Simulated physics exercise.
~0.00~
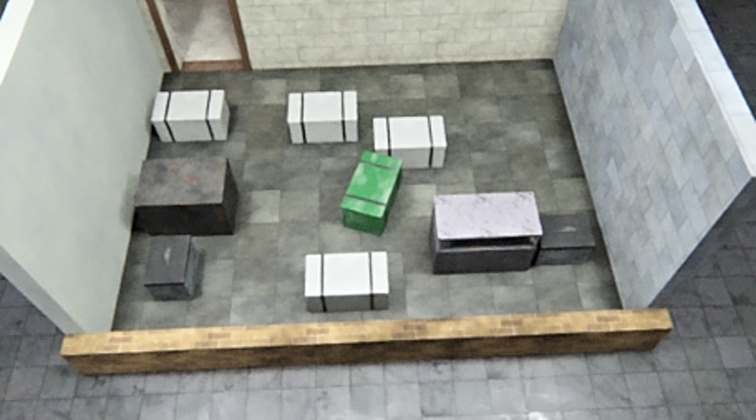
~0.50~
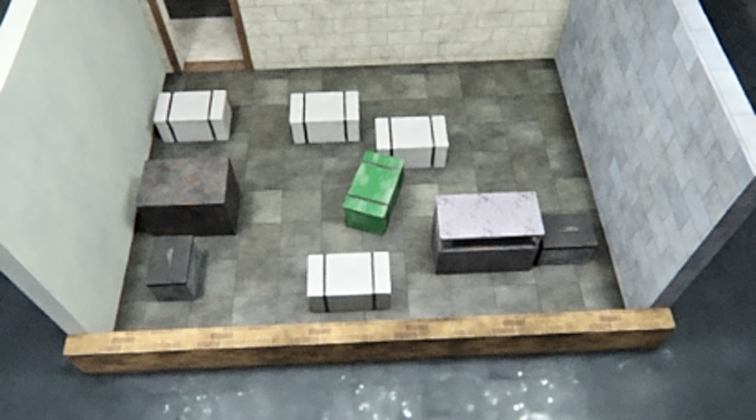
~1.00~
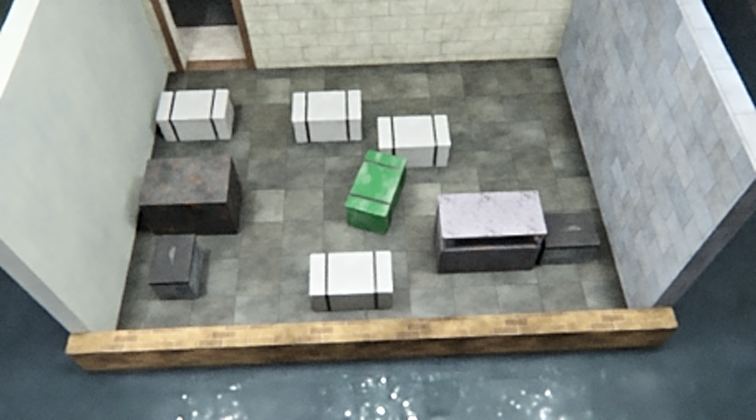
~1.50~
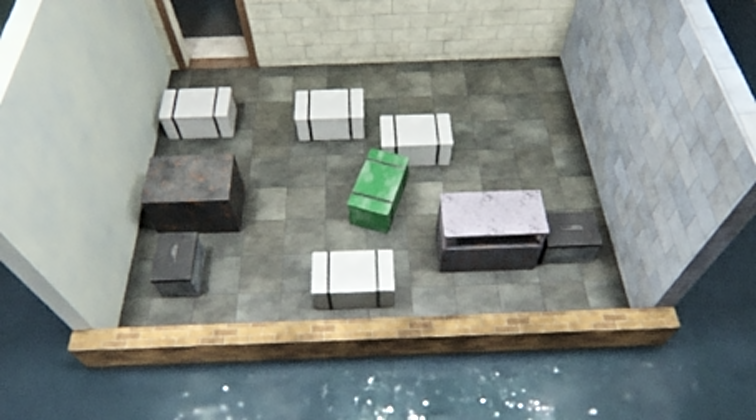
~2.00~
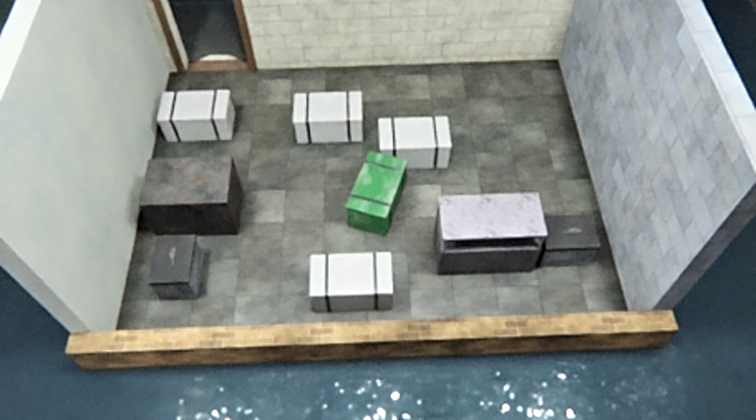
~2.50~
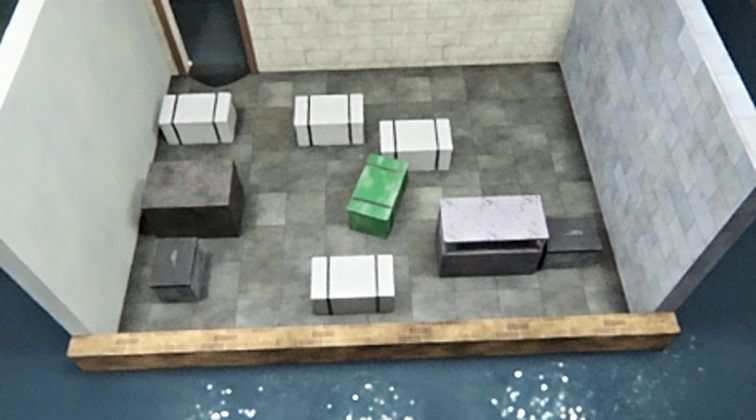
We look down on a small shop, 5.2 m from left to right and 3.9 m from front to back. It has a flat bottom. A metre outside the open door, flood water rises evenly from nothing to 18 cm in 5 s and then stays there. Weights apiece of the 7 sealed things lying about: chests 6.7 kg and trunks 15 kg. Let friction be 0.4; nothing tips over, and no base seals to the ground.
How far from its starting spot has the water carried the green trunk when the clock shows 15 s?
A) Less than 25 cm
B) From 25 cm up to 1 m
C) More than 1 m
C, more than 1 m.
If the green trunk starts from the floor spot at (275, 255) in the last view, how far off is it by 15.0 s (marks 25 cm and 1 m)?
Looks like it is pushed slightly.
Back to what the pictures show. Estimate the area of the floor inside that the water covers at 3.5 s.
Somewhere around 1.0 m2, roughly.
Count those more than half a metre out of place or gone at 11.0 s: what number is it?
I make it 2 by then.
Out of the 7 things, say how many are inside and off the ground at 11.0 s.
Count at that moment: 3.
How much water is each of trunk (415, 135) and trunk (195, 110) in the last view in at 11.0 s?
Close to 3 and 7 centimetres.
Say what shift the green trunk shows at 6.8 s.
Shift by then: About 0 cm.
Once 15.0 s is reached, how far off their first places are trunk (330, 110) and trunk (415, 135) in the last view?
The first is 40 cm from its start, the second 30 cm.
After 3.5 s the green trunk is near (379, 186), 0.0 m from its start, aground; 0 afloat.
After 6.8 s the green trunk is near (379, 186), 0.0 m from its start, aground; 1 afloat.
After 11.0 s the green trunk is near (459, 194), 0.9 m from its start, aground; 3 afloat.
After 15.0 s the green trunk is near (556, 143), 2.1 m from its start, afloat; 5 afloat.
